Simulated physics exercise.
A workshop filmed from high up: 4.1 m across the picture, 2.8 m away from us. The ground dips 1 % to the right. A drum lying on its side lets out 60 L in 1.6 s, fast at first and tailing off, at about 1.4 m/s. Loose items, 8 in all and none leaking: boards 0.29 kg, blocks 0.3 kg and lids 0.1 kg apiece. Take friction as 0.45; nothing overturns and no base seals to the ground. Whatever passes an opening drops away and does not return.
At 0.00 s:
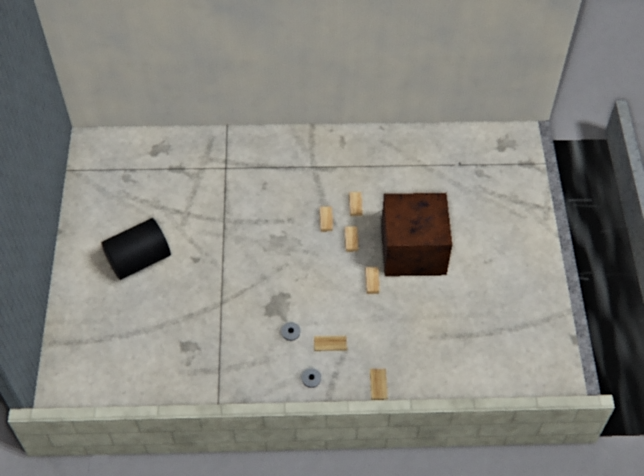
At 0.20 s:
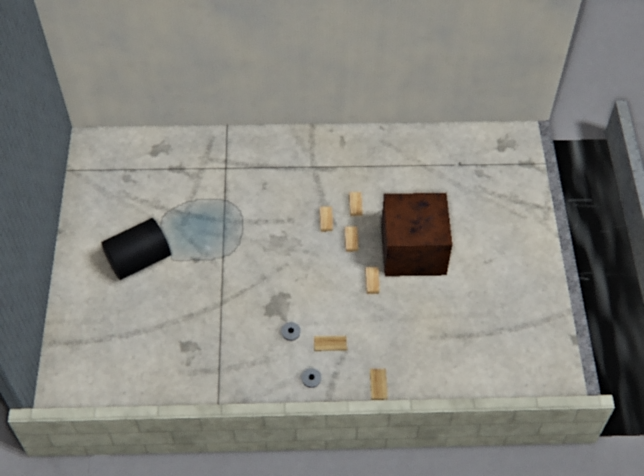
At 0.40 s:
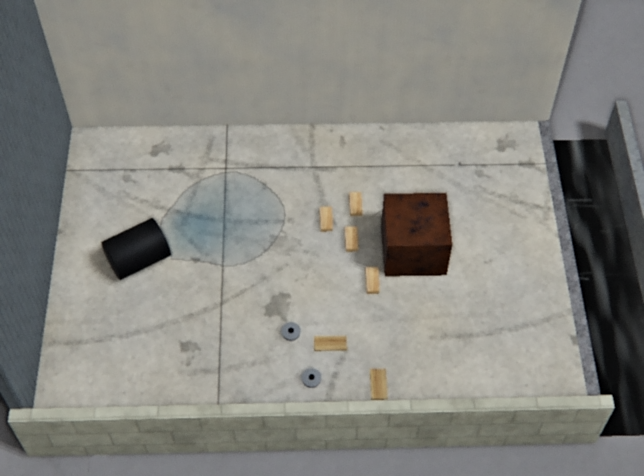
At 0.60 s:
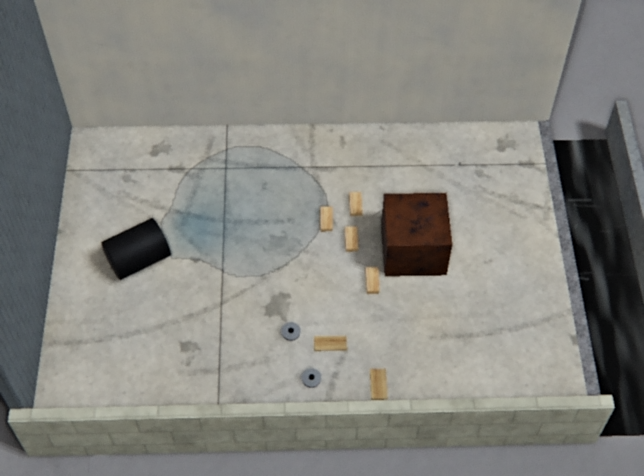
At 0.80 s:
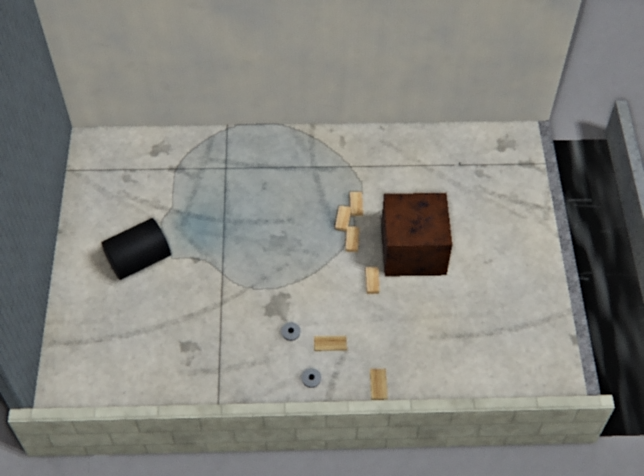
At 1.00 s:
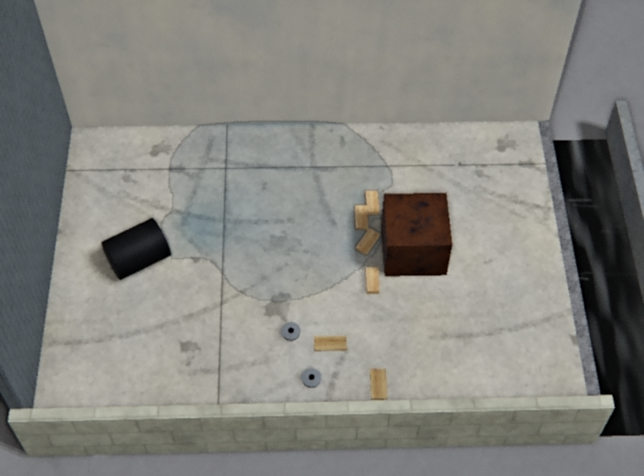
Water pours from the open right end of a black drum lying on its side and spreads across the pale workshop floor in a widening, bluish puddle. Its edge reaches the nearest wooden block and pushes it right, then shifts a few blocks against the rusty brown box, which stays still.
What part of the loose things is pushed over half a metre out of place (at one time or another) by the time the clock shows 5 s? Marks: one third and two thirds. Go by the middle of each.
It is one to two thirds.
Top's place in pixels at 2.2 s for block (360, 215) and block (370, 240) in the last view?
Around (469, 194) and (379, 272).
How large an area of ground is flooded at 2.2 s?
About 3.5 m2.
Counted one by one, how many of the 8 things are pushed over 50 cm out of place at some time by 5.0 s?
I count 4.
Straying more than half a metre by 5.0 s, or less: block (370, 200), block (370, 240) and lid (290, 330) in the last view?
In turn: Past it, over, short of it.
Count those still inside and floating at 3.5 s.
At that moment 0.
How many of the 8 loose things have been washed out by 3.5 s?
I count 0.
After 1.4 s 2 of 8 are over 50 cm from their spots; 2 afloat.
After 2.2 s 3 of 8 are over 50 cm from their spots; 1 afloat.
After 3.5 s 4 of 8 are over 50 cm from their spots; 0 afloat.
After 5.0 s 4 of 8 are over 50 cm from their spots, and 4 have been at some point; 0 afloat.
